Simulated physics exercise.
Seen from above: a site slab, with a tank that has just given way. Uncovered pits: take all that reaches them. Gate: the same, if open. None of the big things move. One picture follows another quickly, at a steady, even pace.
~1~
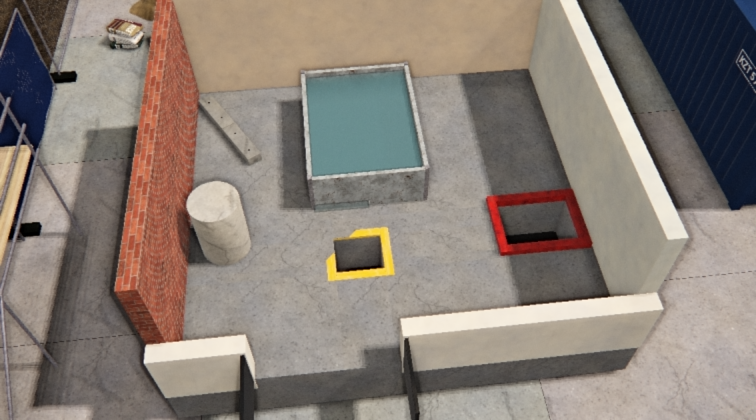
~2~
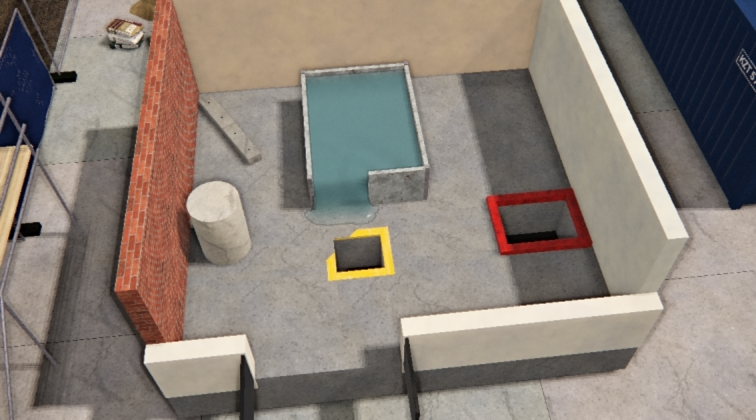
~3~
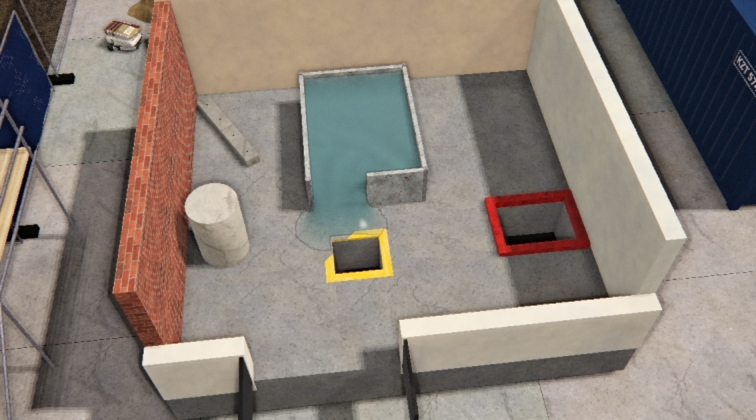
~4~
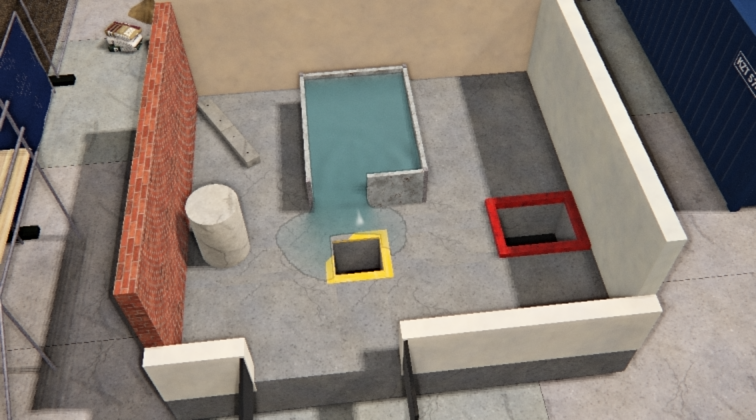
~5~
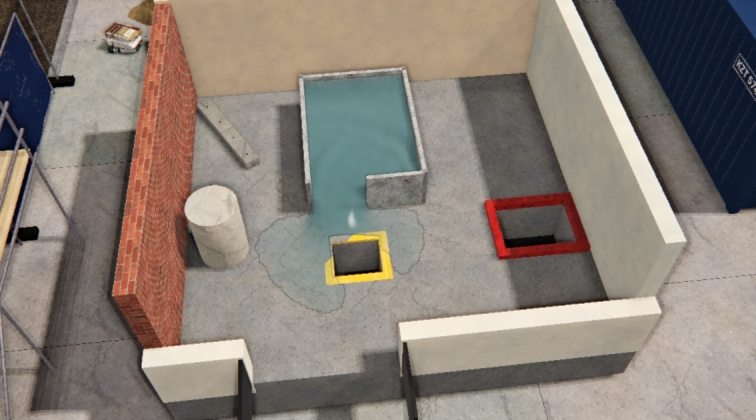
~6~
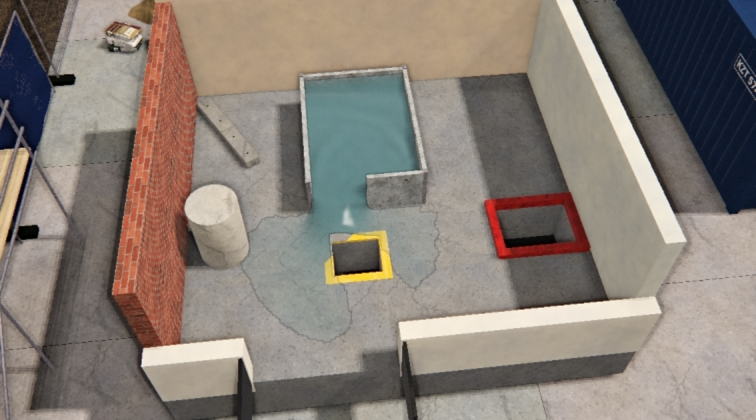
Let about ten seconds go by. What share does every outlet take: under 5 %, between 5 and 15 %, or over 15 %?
One by one: The gate is busy - draining past fifteen per cent, the red pit is nearly idle - draining beneath five per cent, the yellow pit is busy - draining past fifteen per cent.
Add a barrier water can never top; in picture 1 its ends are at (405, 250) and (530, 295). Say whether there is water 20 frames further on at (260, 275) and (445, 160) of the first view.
Going by the list, I'd say reached by the flood, then kept clear of the flood.
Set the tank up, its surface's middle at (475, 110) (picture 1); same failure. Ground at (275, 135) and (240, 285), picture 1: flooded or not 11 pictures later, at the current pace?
Untouched, untouched.
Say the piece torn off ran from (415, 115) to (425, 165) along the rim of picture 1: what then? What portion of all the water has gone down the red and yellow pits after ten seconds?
The red pit gets 30 per cent and the yellow pit 0 per cent.
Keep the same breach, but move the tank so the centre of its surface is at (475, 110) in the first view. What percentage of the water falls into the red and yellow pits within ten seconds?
Shares - red: 8 in a hundred; yellow: 10 in a hundred.
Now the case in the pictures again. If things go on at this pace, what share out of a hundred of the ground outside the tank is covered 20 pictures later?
That works out at 20 %.
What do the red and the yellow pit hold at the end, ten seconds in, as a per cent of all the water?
The first comes to roughly 0 percent, the second to roughly 48 percent.
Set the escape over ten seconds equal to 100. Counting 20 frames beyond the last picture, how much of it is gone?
About 55 per cent.
A moment on, water covers 20 % of the floor; the gate 1 %, the red pit 0 %, the yellow pit 12 %.
Next, water covers 20 % of the floor; the gate 4 %, the red pit 0 %, the yellow pit 21 %.
Then, water covers 20 % of the floor; the gate 8 %, the red pit 0 %, the yellow pit 29 %.
Later, water covers 25 % of the floor; the gate 15 %, the red pit 0 %, the yellow pit 40 %.
In the end, water covers 35 % of the floor; the gate 21 %, the red pit 0 %, the yellow pit 49 %.
